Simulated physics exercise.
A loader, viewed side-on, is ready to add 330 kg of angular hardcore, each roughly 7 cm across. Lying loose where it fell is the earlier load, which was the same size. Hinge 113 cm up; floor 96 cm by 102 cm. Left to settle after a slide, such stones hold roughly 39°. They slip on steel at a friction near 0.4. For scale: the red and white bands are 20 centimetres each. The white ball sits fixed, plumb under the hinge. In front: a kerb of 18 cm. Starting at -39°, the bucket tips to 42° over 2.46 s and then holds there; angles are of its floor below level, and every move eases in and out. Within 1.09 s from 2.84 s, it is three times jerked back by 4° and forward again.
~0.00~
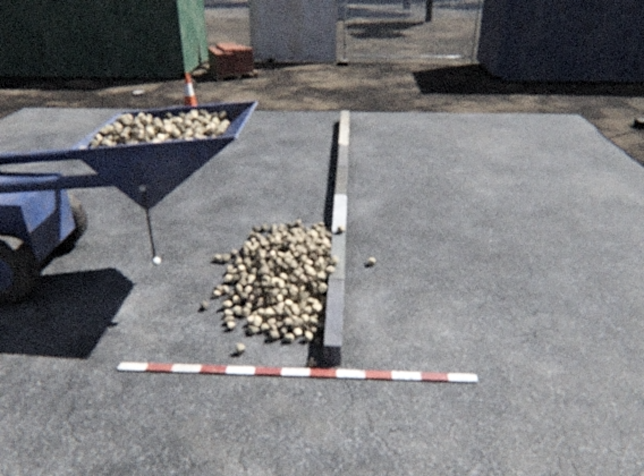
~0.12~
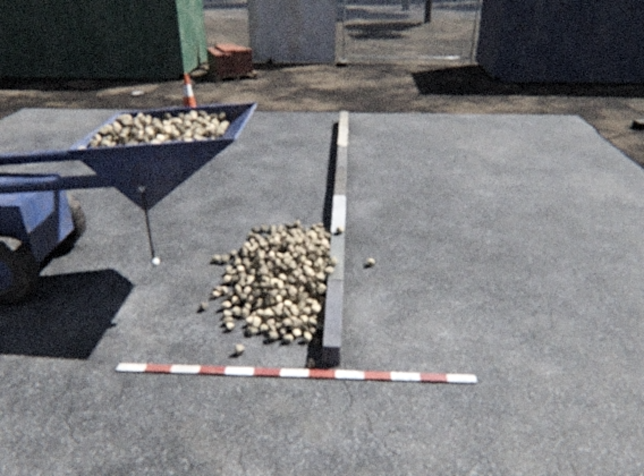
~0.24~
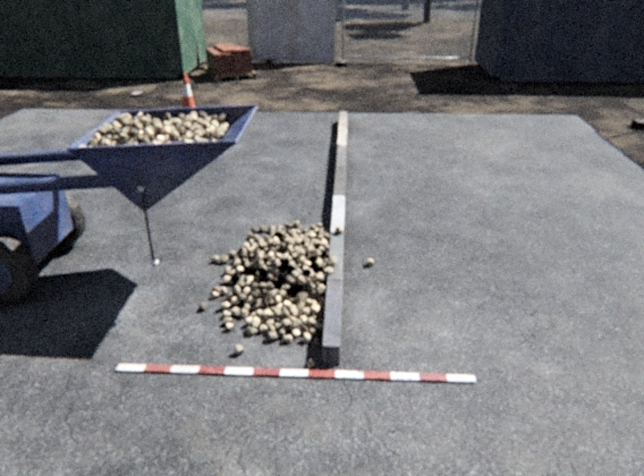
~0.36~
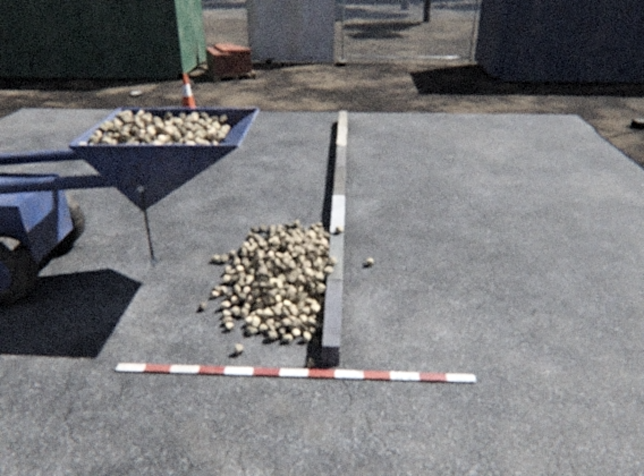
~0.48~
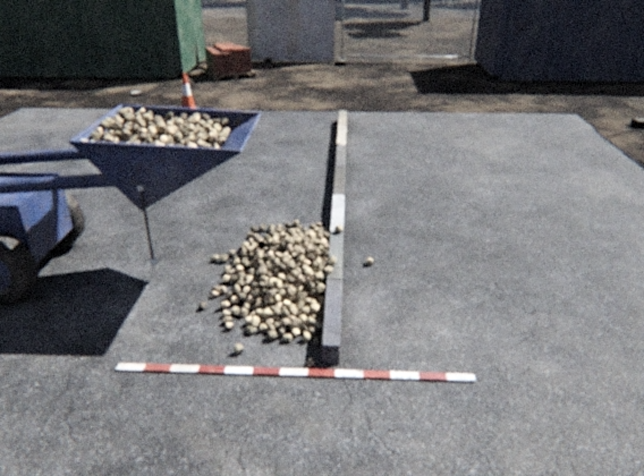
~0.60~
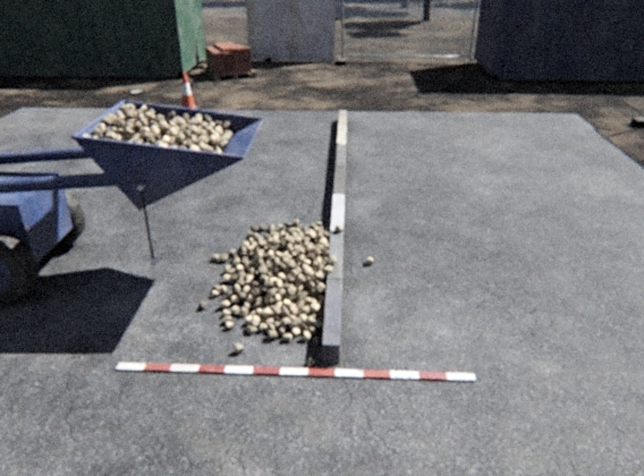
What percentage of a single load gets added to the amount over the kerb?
0 %.
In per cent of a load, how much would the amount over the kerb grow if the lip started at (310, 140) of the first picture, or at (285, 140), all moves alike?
Near 35 in a hundred, then near 10 in a hundred.
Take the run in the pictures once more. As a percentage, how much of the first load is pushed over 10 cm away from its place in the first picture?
Roughly 0 percent.
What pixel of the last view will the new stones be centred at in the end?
(251, 263).
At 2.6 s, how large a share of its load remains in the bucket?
Near 20 per cent of the load is held.
After 1.8 s the floor is at 29°; in per cent of one load, 100 in the bucket, 100 on this side of the kerb; the foremost stones are at (335, 252).
After 2.6 s the floor is at 42°; in per cent of one load, 21 in the bucket, 179 on this side of the kerb; the foremost stones are at (335, 252).
After 4.4 s the floor is at 42°; in per cent of one load, 0 in the bucket, 200 on this side of the kerb; the foremost stones are at (336, 253).
After 7.0 s the floor is at 42°; in per cent of one load, 0 in the bucket, 200 on this side of the kerb; the foremost stones are at (336, 253). Net gain over the kerb, 0.
